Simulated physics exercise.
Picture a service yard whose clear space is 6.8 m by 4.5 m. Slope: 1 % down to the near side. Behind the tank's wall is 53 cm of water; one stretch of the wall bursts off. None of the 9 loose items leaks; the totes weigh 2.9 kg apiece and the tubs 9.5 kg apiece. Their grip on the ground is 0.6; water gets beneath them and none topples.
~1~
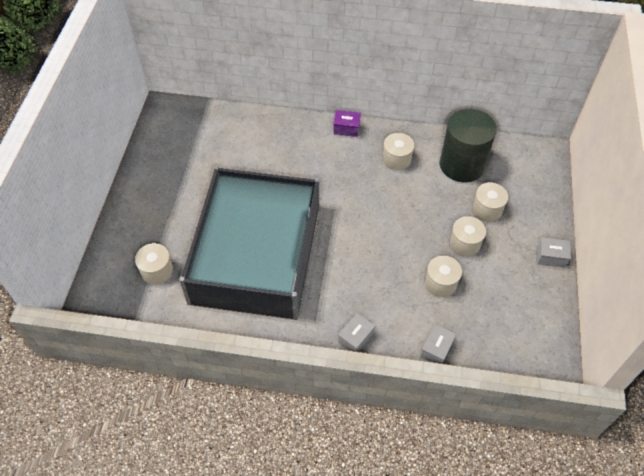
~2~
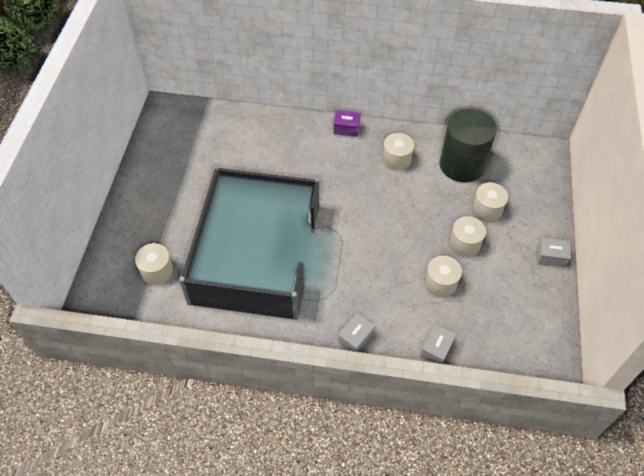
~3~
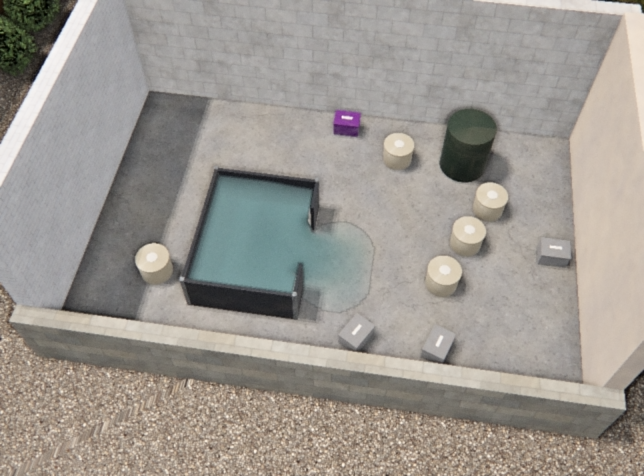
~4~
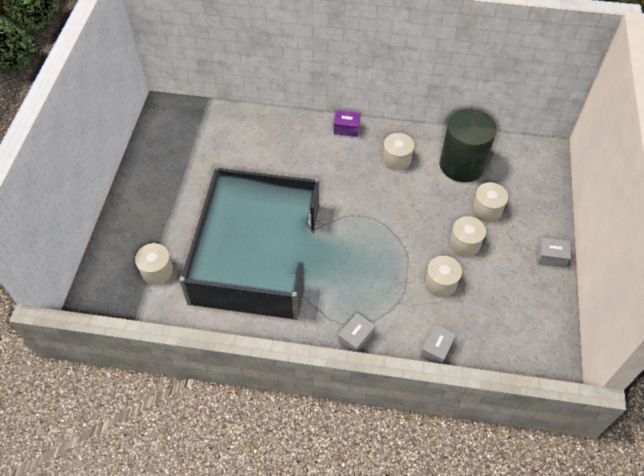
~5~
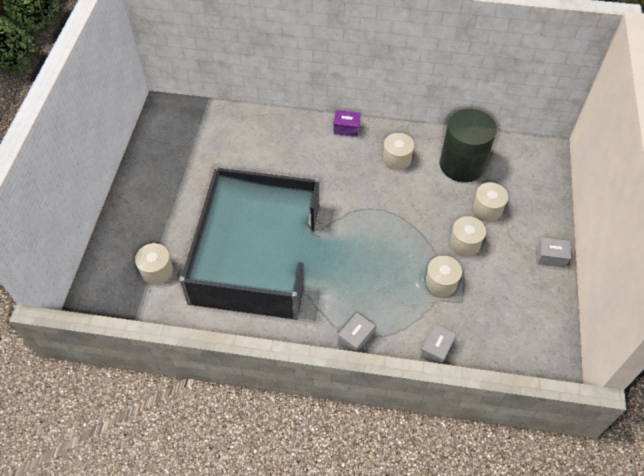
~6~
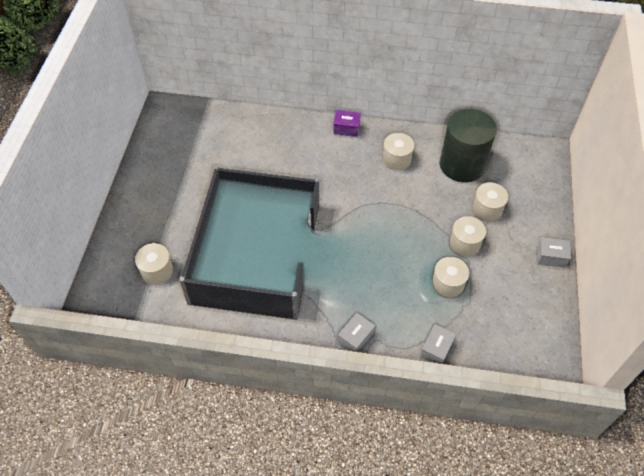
Water spreading rightward across a walled yard floor from a gap in a dark tank's side, then slightly shifting one cream drum.
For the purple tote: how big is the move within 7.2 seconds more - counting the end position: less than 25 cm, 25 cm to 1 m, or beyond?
It comes to rest a bit off.
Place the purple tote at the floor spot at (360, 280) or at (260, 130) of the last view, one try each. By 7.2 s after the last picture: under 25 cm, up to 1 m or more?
In that order: It goes a long way; it hardly budges.
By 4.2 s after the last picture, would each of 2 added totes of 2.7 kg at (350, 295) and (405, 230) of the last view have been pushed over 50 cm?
Respectively: Outside the limit and outside the limit.
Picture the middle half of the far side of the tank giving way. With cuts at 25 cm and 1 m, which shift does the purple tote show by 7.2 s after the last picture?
Had it gone that way, the purple tote would be borne far.
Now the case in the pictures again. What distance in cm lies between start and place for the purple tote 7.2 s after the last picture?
Distance: Near 80 cm.
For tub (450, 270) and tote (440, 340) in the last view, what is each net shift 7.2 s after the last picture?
In turn: 150 cm, 140 cm.
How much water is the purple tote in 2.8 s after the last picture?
Roughly 0 cm at that moment.
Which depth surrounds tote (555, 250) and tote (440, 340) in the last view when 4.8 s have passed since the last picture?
Depth approx. 10 cm / 9 cm.
Then, 0.9 s after the last picture the purple tote is near (347, 118), 0.0 m from its start, aground; 1 afloat.
Then, 2.8 s after the last picture the purple tote is near (347, 118), 0.0 m from its start, aground; 6 afloat.
Then, 4.8 s after the last picture the purple tote is near (335, 117), 0.2 m from its start, aground; 3 afloat.
Then, 7.2 s after the last picture the purple tote is near (302, 128), 0.7 m from its start, aground; 4 afloat.
